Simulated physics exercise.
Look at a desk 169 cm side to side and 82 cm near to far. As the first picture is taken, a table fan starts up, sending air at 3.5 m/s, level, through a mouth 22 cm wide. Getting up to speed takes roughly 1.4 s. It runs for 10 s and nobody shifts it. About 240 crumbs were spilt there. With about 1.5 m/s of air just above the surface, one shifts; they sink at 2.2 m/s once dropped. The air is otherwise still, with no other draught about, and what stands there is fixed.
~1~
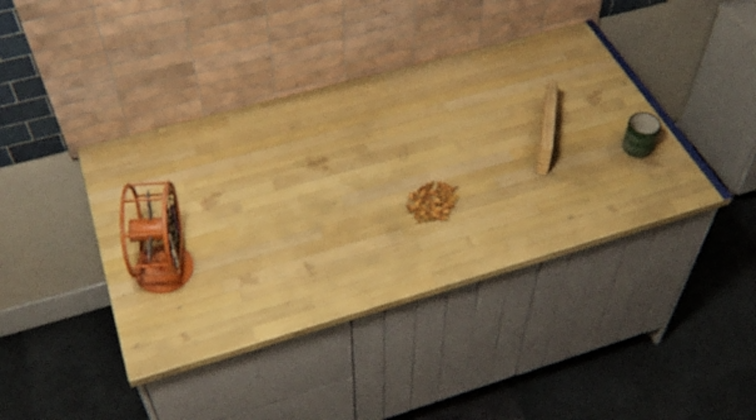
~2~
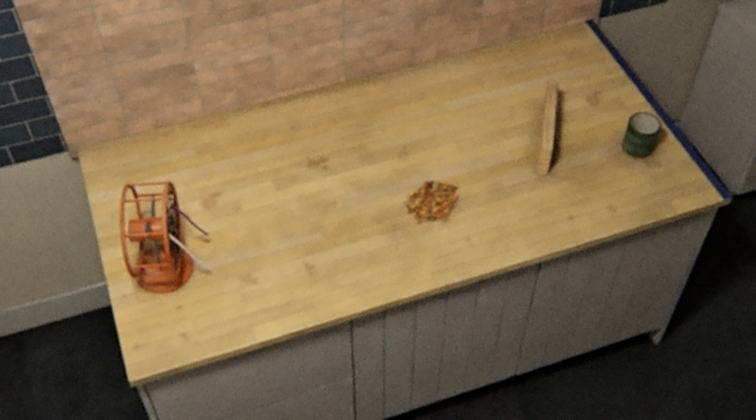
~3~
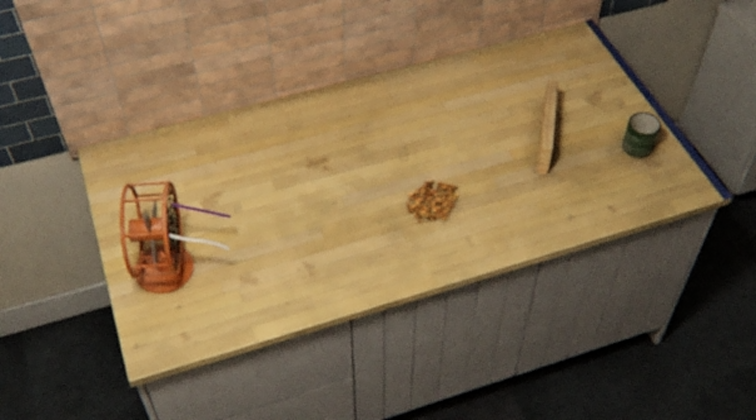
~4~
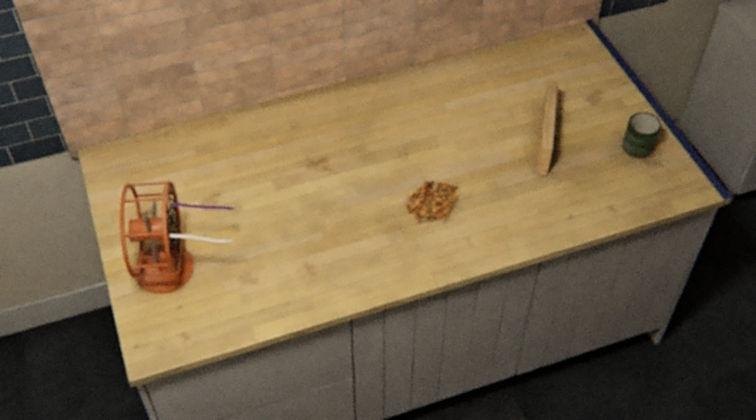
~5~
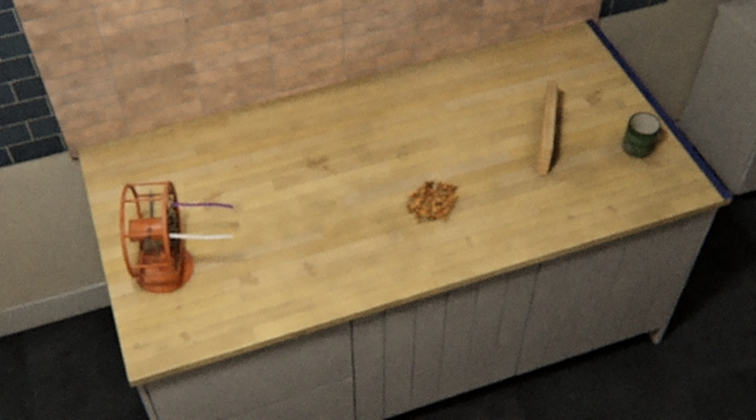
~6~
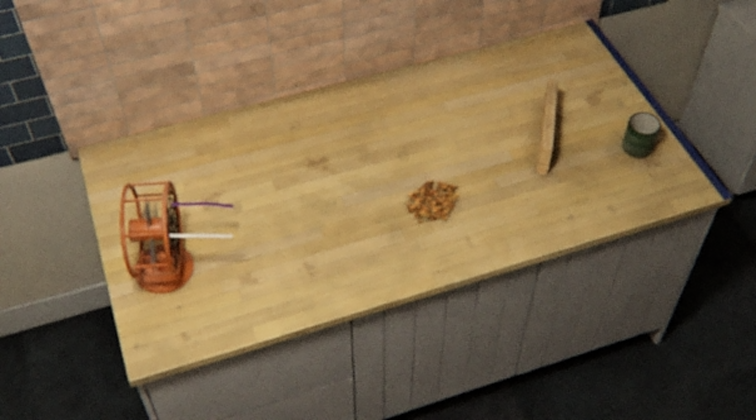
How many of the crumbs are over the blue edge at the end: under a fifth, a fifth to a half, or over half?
The share is a fifth to half.
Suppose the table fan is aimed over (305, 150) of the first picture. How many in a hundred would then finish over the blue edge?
Share at the end: About 0 %.
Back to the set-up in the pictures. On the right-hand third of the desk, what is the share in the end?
40 %.
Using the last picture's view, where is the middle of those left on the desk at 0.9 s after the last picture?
Near (517, 181).
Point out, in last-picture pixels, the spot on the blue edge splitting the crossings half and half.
Roughly at pixel (717, 178).
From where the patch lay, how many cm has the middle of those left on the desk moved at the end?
That comes to some 25 centimetres.
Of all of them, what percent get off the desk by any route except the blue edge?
3 %.
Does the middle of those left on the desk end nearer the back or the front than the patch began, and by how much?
Shifted backward by about 5 cm.
Then, 0.9 s after the last picture the count stands so, 0 % are over the blue edge; the middle of those still in play is near (517, 181).
Then, 2.1 s after the last picture the count stands so, 17 % are over the blue edge; the middle of those still in play is near (508, 172).
Then, 4.4 s after the last picture the count stands so, 31 % are over the blue edge; the middle of those still in play is near (510, 172).
Then, 8.9 s after the last picture, at the end, 35 % are over the blue edge; the middle of those still in play is near (510, 172).
